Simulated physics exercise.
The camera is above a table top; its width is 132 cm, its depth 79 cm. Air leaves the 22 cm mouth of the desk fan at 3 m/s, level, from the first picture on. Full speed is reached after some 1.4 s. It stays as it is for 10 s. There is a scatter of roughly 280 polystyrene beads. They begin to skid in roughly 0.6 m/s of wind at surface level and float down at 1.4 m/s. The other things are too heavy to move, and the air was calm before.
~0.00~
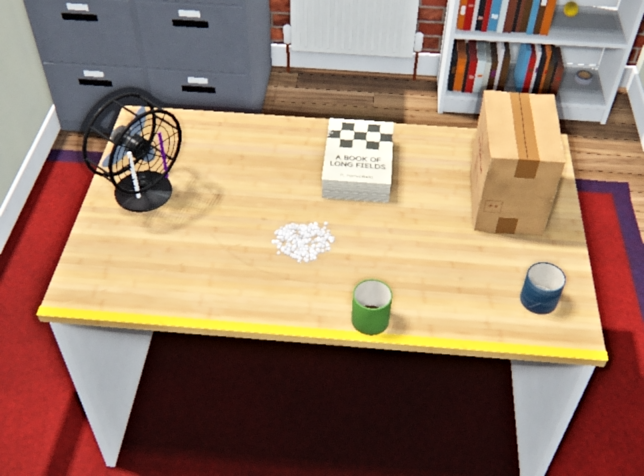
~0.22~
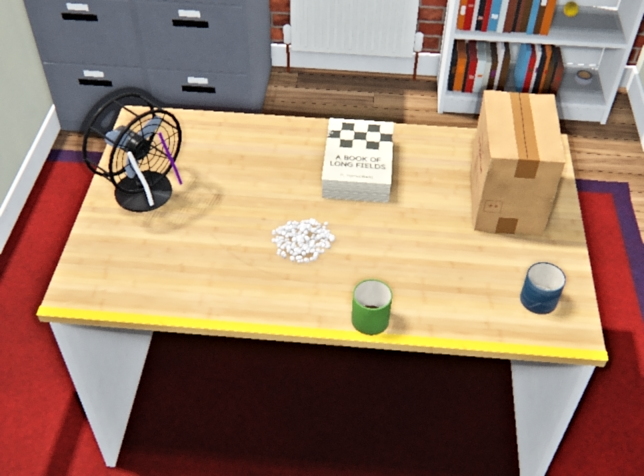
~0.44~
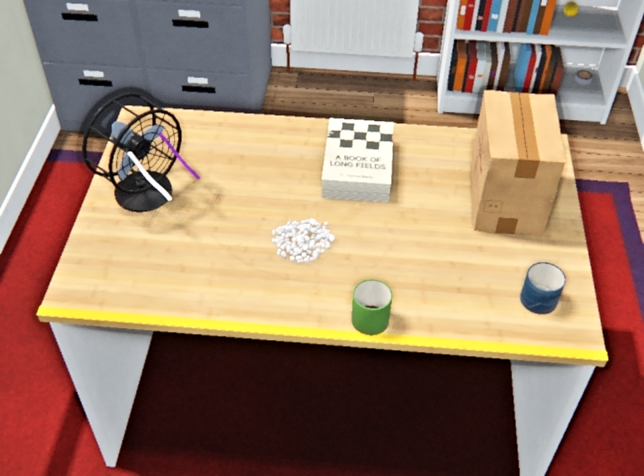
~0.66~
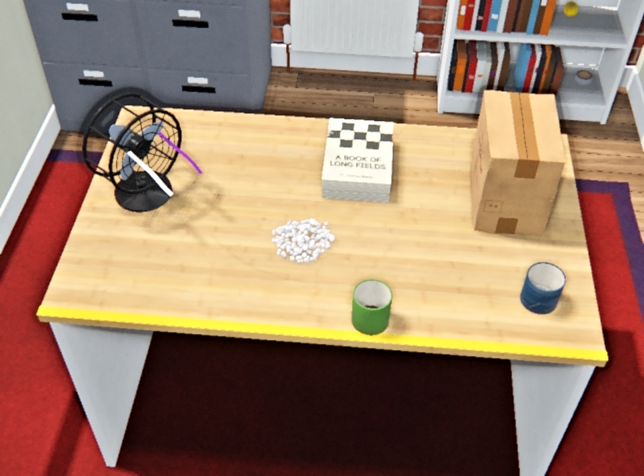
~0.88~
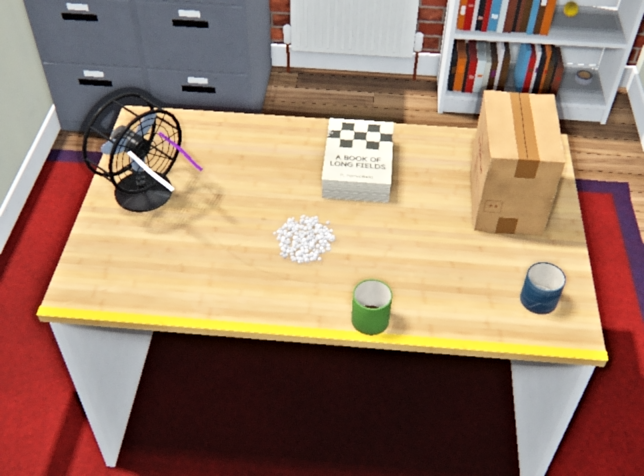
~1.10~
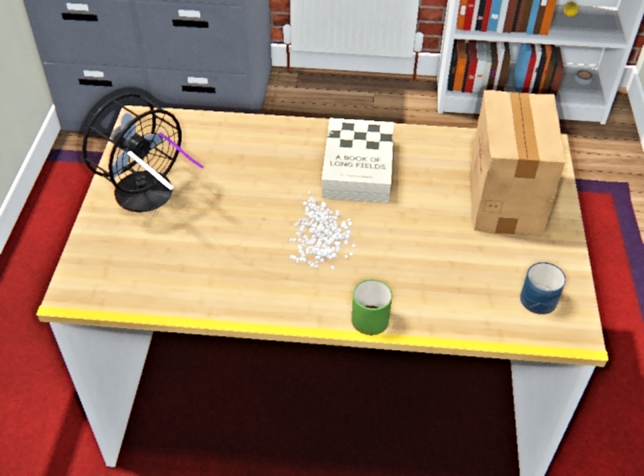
A light wooden table with a yellow front edge stands on a red rug, seen from above by a still camera, with grey drawers, a radiator and bookshelves behind. A black desk fan sits at the left, white beads near the middle, a book behind them, a cardboard box and blue mug at the right, and a green mug in front. The fan's ribbons swing out and stream rightward, then the beads shift slightly and spread to the right.
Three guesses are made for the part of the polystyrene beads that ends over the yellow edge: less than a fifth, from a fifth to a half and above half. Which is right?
The share over the yellow edge is not even a fifth.
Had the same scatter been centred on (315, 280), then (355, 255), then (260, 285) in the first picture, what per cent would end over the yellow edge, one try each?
In that order: 30 %, 0 %, 100 %.
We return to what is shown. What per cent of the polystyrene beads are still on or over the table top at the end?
About 80 %.
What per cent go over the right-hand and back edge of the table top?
About 20 % right-hand, 0 % back.
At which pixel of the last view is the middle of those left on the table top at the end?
At about (398, 226).
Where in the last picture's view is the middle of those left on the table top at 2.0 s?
At about (445, 236).
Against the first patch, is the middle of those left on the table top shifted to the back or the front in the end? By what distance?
Towards the back, some 5 cm.
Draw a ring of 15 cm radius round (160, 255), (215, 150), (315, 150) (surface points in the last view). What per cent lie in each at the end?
In turn about 0 %, 0 %, 0 %.
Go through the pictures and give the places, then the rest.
In the first picture, the middle of the polystyrene beads is near (303, 241), none has stirred yet and the mouth of the desk fan is at (133, 144).
In the second picture, the middle of the polystyrene beads is near (305, 238), none has stirred yet and the yellow edge is centred on (317, 337).
In the third picture, the middle of the polystyrene beads is near (305, 238), none has stirred yet, the top of a mug is at (373, 294) and the top of a book is at (359, 150).
In the fourth picture, the middle of the polystyrene beads is near (305, 238) and none has stirred yet.
In the fifth picture, the middle of the polystyrene beads is near (309, 238), the farthest in sight from the desk fan is at (329, 250) and about 15 % have left their places.
In the sixth picture, the middle of the polystyrene beads is near (319, 232), the farthest in sight from the desk fan is at (351, 255) and about 85 % have left their places.
After 2.0 s the count stands so, 0 % are over the yellow edge; the middle of those still in play is near (445, 236).
After 3.2 s the count stands so, 0 % are over the yellow edge; the middle of those still in play is near (398, 226).
After 5.5 s the count stands so, 0 % are over the yellow edge; the middle of those still in play is near (398, 226).
After 10.0 s, at the end, 0 % are over the yellow edge; the middle of those still in play is near (398, 226).
